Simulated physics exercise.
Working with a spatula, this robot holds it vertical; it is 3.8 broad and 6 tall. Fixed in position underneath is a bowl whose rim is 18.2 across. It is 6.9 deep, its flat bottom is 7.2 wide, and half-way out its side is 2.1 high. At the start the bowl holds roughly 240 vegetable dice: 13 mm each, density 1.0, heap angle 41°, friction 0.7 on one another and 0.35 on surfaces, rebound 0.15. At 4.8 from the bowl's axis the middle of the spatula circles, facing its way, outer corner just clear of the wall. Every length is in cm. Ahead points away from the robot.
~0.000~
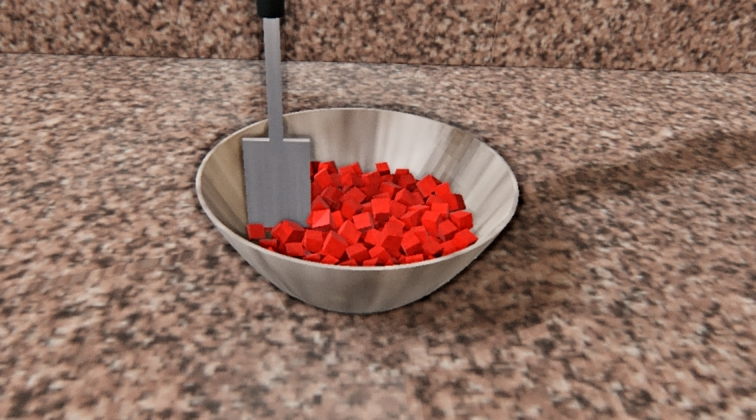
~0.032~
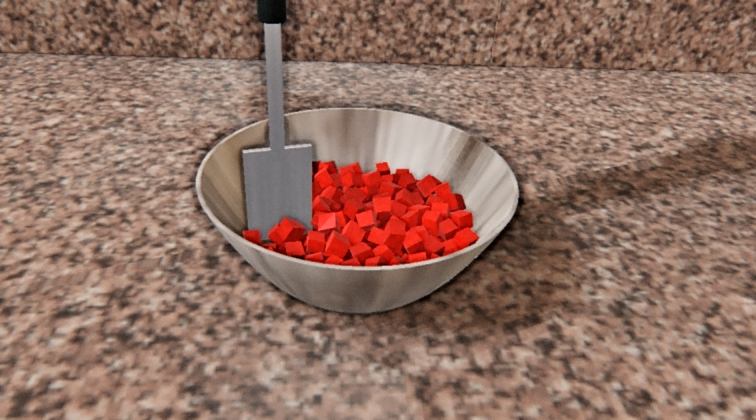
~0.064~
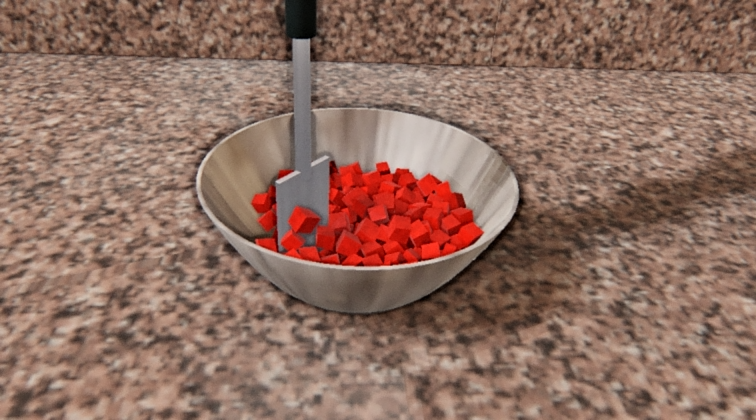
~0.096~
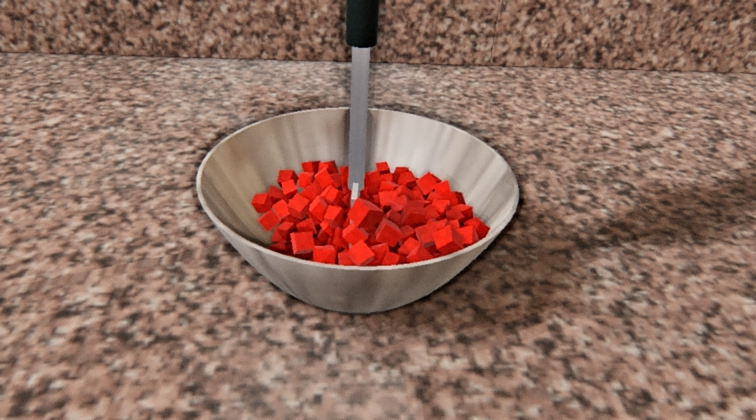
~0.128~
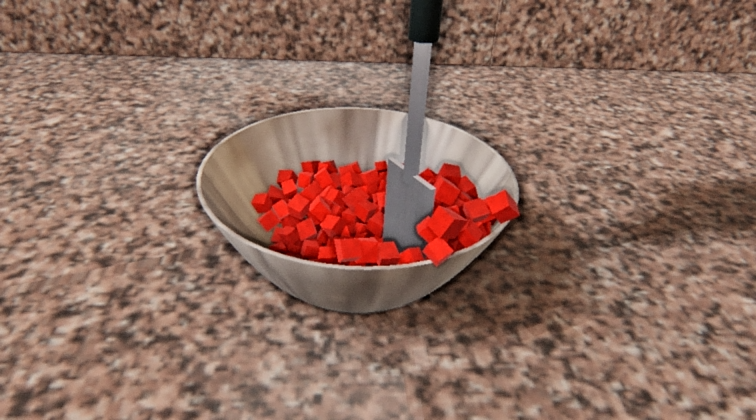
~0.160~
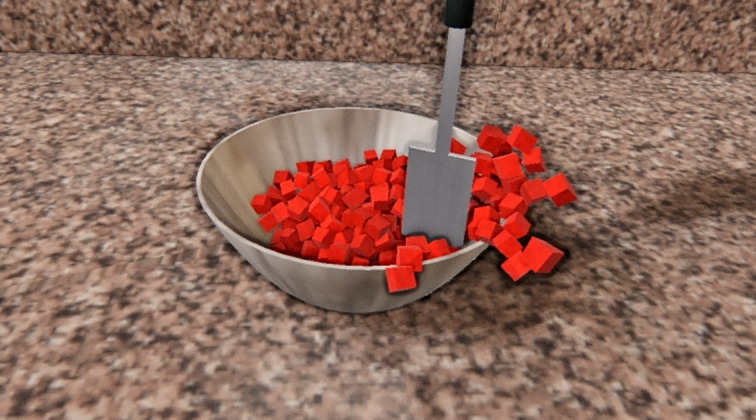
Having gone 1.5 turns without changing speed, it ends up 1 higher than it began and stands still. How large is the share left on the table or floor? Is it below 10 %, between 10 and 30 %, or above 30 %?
Above 30 %.
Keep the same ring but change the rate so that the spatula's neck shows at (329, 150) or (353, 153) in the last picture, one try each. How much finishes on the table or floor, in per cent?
Some 15 and 20 per cent.
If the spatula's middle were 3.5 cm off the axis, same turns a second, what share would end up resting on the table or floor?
Then about 35 per cent.
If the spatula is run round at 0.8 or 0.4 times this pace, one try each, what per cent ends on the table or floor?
I'd expect near 30 per cent, then near 20 per cent.
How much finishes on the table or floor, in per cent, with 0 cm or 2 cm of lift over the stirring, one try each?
Near 45 in a hundred, then near 35 in a hundred.
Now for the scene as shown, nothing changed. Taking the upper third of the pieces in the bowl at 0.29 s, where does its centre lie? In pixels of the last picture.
Roughly pixel (290, 155).
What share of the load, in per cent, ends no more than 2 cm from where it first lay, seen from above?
Some 25 per cent.
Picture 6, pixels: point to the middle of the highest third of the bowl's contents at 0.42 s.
In the last picture it sits around (371, 256).
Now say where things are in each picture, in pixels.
Spatula neck at (275, 115), 0° round; upper third of the load around (367, 210), from x 255 to 465, top at y 170; 241 in the bowl, in the first picture.
Spatula neck at (276, 123), 14° round; upper third of the load around (365, 212), from x 250 to 465, top at y 170, in the second picture.
Spatula neck at (303, 143), 49° round; upper third of the load around (370, 215), from x 265 to 470, top at y 170, in the third picture.
Spatula neck at (357, 153), 85° round; upper third of the load around (396, 224), from x 265 to 475, top at y 170, in the fourth picture.
Spatula neck at (414, 147), 120° round; upper third of the load around (430, 211), from x 265 to 505, top at y 170; 237 in the bowl, 4 in flight or on the tool, in the fifth picture.
Spatula neck at (445, 127), 156° round; upper third of the load around (451, 188), from x 260 to 560, top at y 140; 230 in the bowl, 11 in flight or on the tool, in the sixth picture.
By 0.29 s, 301° round, highest piece 11 above the table; 189 in the bowl, 9 on the table or floor, 43 in flight or on the tool.
By 0.42 s, 85° round, highest piece 10 above the table; 158 in the bowl, 56 on the table or floor, 27 in flight or on the tool.
By 0.68 s, 180° round, highest piece 6 above the table; 139 in the bowl, 102 on the table or floor.
By 1.38 s, 180° round, highest piece 6 above the table; 139 in the bowl, 102 on the table or floor.
Final count, 139 in the bowl, 102 on the table or floor. That is 42 % on the table or floor.
